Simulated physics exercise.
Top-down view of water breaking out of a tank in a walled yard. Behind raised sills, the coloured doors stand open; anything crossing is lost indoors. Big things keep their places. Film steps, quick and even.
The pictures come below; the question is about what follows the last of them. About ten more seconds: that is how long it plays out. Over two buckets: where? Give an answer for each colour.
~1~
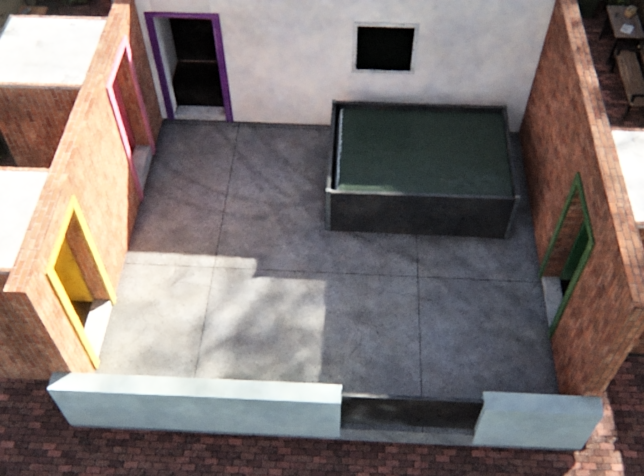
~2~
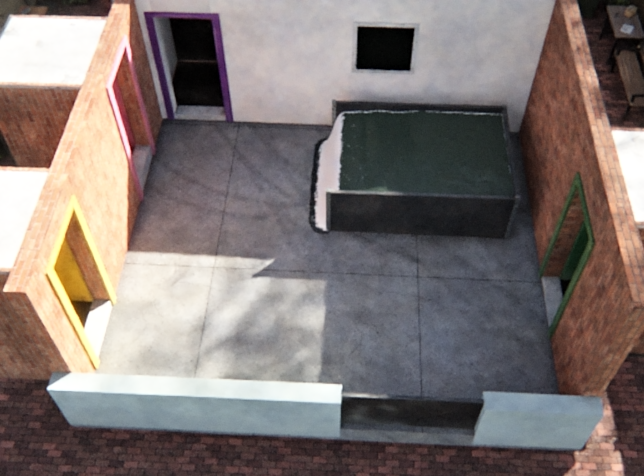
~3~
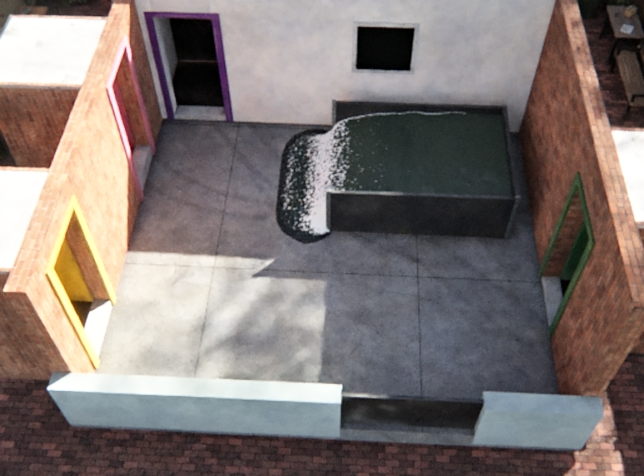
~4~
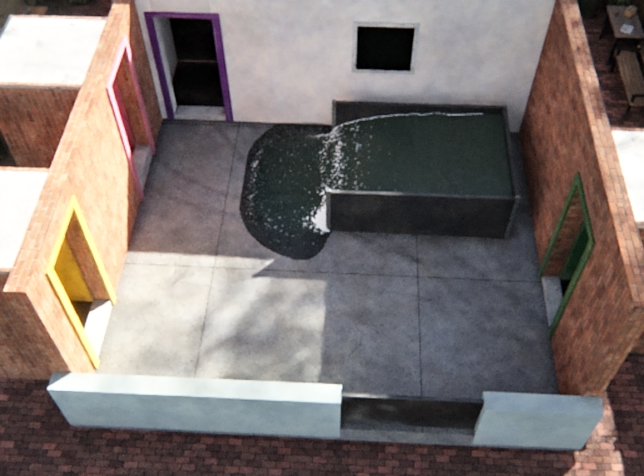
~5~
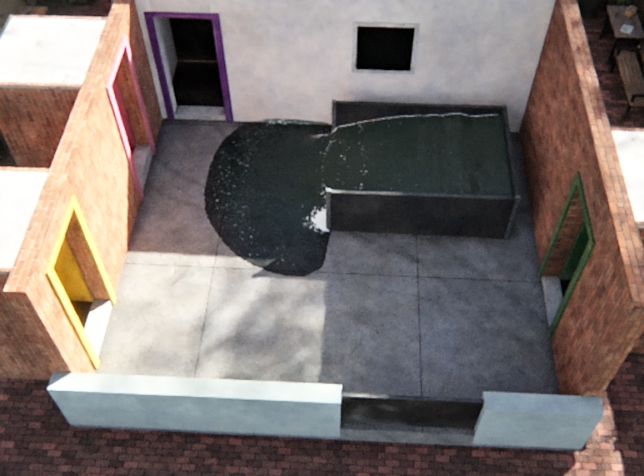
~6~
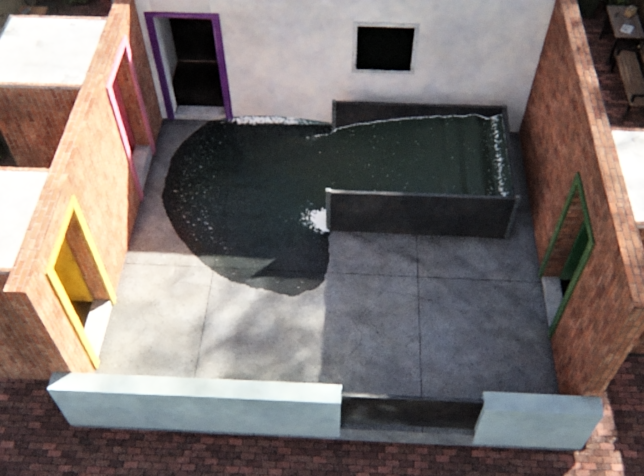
Pink door yes, purple door yes, green door yes, yellow door yes.
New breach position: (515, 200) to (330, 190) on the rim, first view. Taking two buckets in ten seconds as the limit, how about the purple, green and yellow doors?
The purple one exceeds the limit, the green one exceeds the limit and the yellow one exceeds the limit.
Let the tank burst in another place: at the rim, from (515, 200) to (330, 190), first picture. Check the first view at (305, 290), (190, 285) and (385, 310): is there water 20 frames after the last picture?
As listed: Covered, flooded, under water.
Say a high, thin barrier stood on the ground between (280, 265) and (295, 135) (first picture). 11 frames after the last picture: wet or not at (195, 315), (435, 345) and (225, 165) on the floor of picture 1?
Results in sequence: Bone-dry / swamped / swamped.
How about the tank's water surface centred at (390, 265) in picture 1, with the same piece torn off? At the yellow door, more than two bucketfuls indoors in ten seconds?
Result for yellow: It tops the limit.
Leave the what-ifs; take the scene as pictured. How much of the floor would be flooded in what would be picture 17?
45 %, roughly.
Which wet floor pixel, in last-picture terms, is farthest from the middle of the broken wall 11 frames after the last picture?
About at (89, 398).
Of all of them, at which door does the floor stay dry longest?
That is the green-painted one.
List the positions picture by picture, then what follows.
The first picture shows still water in the tank at (420, 151).
In the second picture, the front is at (318, 228), out from the gap at (333, 173).
In the third picture, water pours out at (333, 174) and has run to (302, 236).
In the fourth picture, the front is at (266, 241), out from the gap at (333, 175).
In the fifth picture, water pours out at (333, 175) and has run to (212, 211).
In the sixth picture, the front is at (168, 200), out from the gap at (333, 176).
A moment on, water covers 40 % of the floor; the pink door over two buckets in, the purple door wet at the sill, nothing in, the green door not reached, the yellow door not reached.
Next, water covers 45 % of the floor; the pink door far over two buckets in, the purple door over two buckets in, the green door not reached, the yellow door wet at the sill, nothing in.
Then, water covers 55 % of the floor; the pink door far over two buckets in, the purple door far over two buckets in, the green door not reached, the yellow door under two buckets in.
Later, water covers 95 % of the floor; the pink door far over two buckets in, the purple door far over two buckets in, the green door under two buckets in, the yellow door over two buckets in.
In the end, water covers 100 % of the floor; the pink door far over two buckets in, the purple door far over two buckets in, the green door far over two buckets in, the yellow door over two buckets in.
